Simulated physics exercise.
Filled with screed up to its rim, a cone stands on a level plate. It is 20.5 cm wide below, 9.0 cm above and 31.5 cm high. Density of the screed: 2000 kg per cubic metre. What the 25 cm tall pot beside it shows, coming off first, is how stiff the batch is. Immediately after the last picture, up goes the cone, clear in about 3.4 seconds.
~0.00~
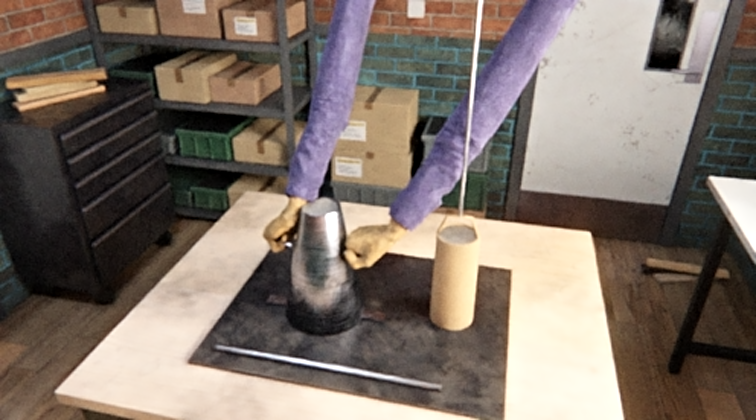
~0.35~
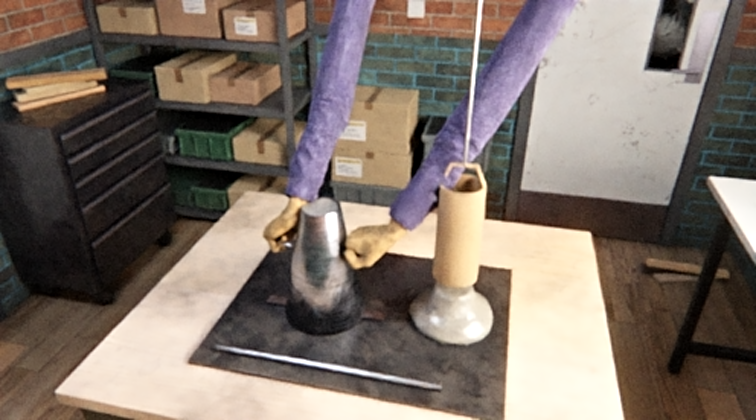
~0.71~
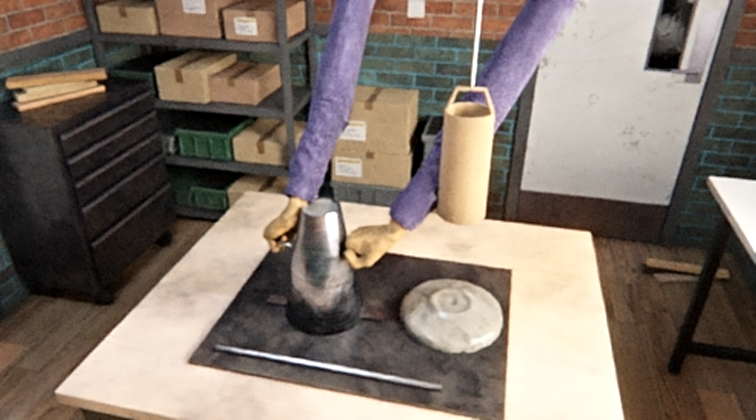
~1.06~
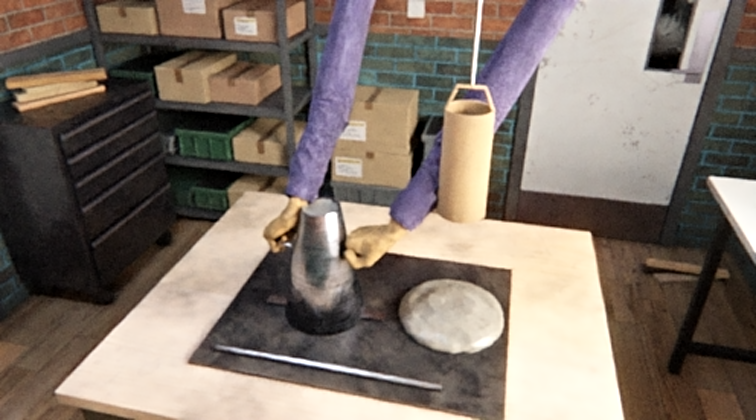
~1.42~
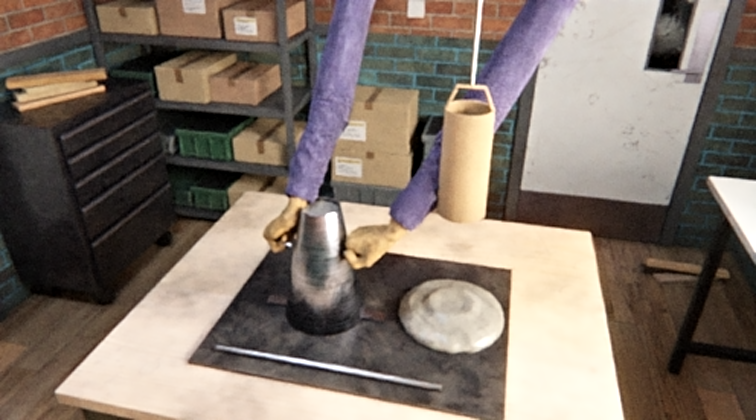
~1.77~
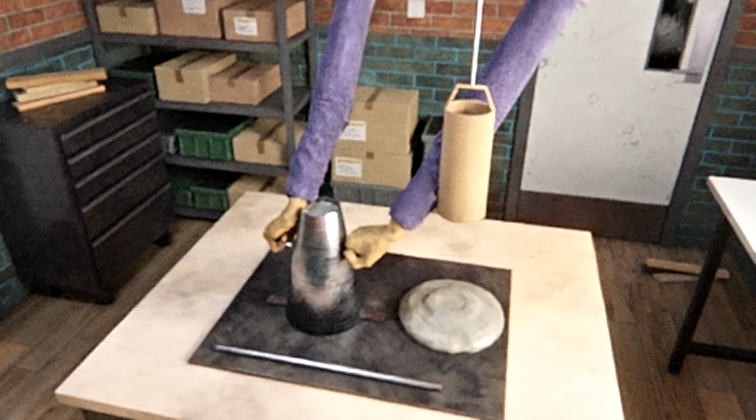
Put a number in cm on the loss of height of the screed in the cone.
Roughly 25 cm.
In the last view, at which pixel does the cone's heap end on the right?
The pixel is about (409, 315).
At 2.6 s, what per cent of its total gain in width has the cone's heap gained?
Around 70 percent of the full gain.
By 2.6 s, the cone is up 7.1 cm; the screed has come down 21 cm to 11 cm and is 38 cm wide.
By 3.5 s, the cone is up 20 cm; the screed has come down 25 cm to 6.3 cm and is 44 cm wide.
By 4.3 s, the cone is up 32 cm; the screed has come down 25 cm to 6.2 cm and is 45 cm wide.
By 5.3 s, the cone is clear; the screed has come down 25 cm to 6.1 cm and is 45 cm wide.
By 5.9 s, at rest, the cone is clear; the screed has come down 25 cm to 6.1 cm and is 45 cm wide.
